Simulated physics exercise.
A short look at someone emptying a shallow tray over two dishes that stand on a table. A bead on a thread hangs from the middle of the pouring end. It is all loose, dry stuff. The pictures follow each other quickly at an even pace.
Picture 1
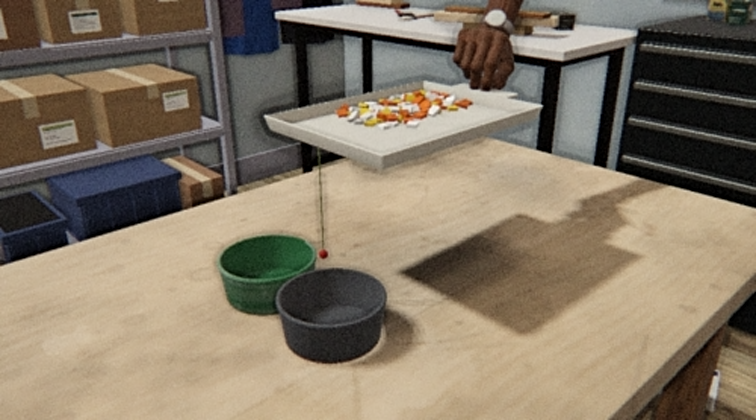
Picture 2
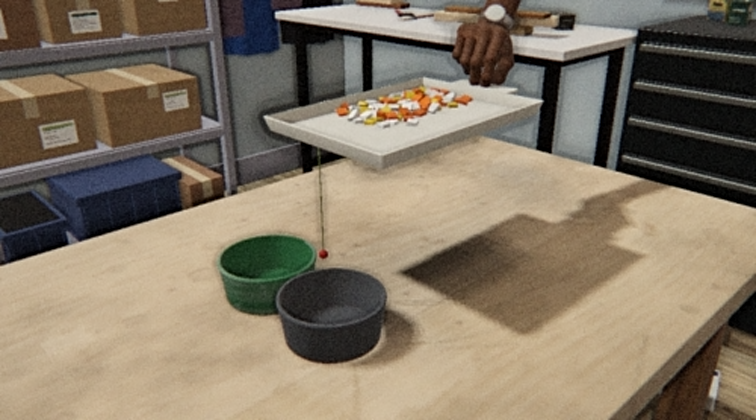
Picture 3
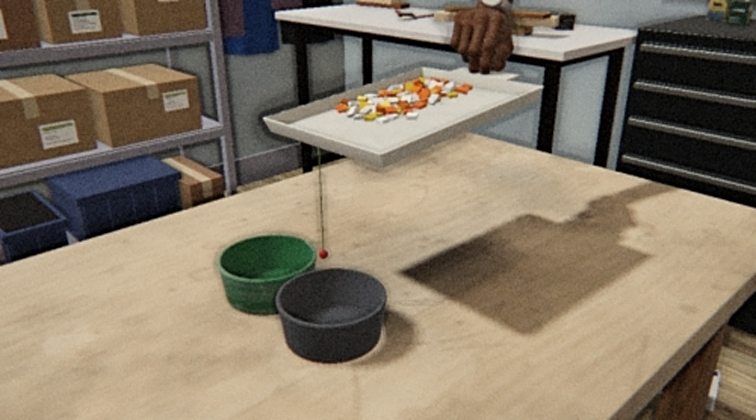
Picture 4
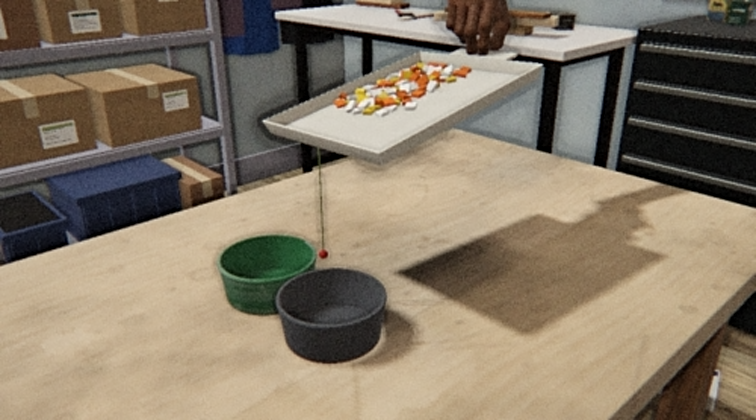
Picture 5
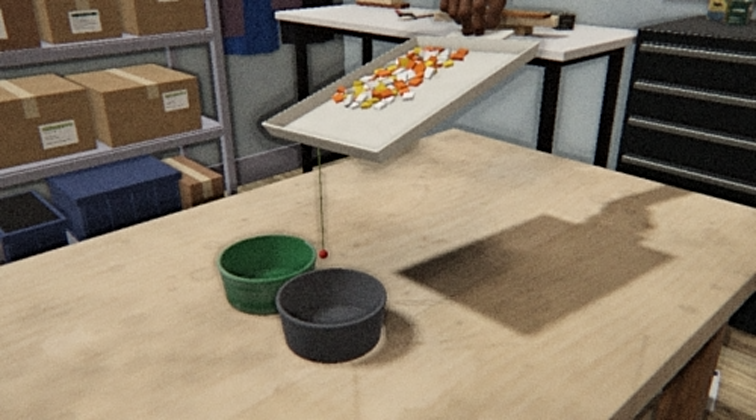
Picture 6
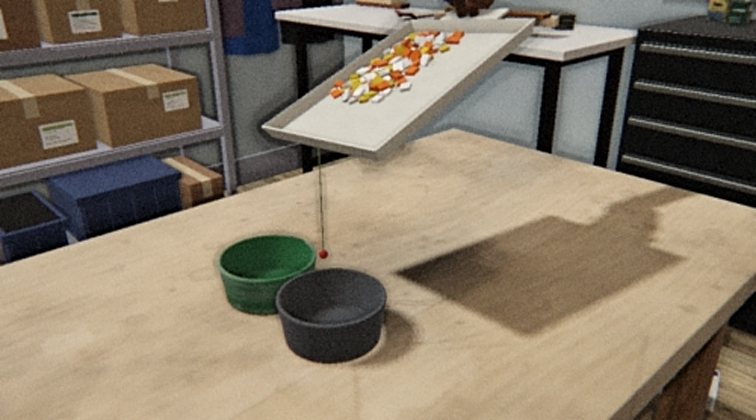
Shallow white tray of small orange, white and yellow pieces tilting steeply as a hand raises its far end above green and dark grey dishes.
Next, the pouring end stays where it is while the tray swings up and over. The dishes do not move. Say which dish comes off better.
The left dish gets more.
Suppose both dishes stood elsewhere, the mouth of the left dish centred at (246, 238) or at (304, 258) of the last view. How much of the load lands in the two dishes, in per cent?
In turn 60 and 40 in a hundred.
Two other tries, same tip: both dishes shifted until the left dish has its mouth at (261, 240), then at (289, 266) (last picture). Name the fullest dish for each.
At the first place the left dish, at the second the left-hand dish.
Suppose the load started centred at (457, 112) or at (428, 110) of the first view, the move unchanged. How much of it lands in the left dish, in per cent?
In turn 50 and 70 in a hundred.
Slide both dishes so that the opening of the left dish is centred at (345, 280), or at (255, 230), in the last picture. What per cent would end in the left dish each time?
Near 0 % and 20 %.
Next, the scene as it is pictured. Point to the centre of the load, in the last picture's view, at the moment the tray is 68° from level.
Roughly at (283, 131).
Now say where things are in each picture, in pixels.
Corners of the pouring end at (270, 116) and (382, 153), level; middle of the load at (405, 105), mosaic tiles; left dish at (227, 288); right dish at (289, 332); bead on its thread at (324, 254), in the first frame.
Corners of the pouring end at (270, 116) and (382, 153), level; middle of the load at (398, 108), in the second frame.
Corners of the pouring end at (269, 118) and (381, 152), tipped barely, lowest at the left corner; middle of the load at (398, 101), in the third frame.
Corners of the pouring end at (268, 120) and (379, 150), tipped a little, lowest at the left corner; middle of the load at (397, 90), in the fourth frame.
Corners of the pouring end at (268, 122) and (377, 148), tipped clearly, lowest at the left corner; middle of the load at (394, 80), in the fifth frame.
Corners of the pouring end at (267, 125) and (375, 147), tipped clearly, lowest at the left corner; middle of the load at (391, 69); left dish at (227, 288); right dish at (289, 332), in the sixth frame.
Soon, tray tipped steeply; most on the tray; about a quarter in the air.
A while on, tray tipped past a quarter turn; a small part on the tray; a small part in the right dish; about half in the left dish; about a quarter outside both; a small part in the air.
Towards the end, tray tipped past a quarter turn; a small part in the right dish; about two thirds in the left dish; about a quarter outside both.
Finally, tray tipped past a quarter turn; a small part in the right dish; about two thirds in the left dish; about a quarter outside both.
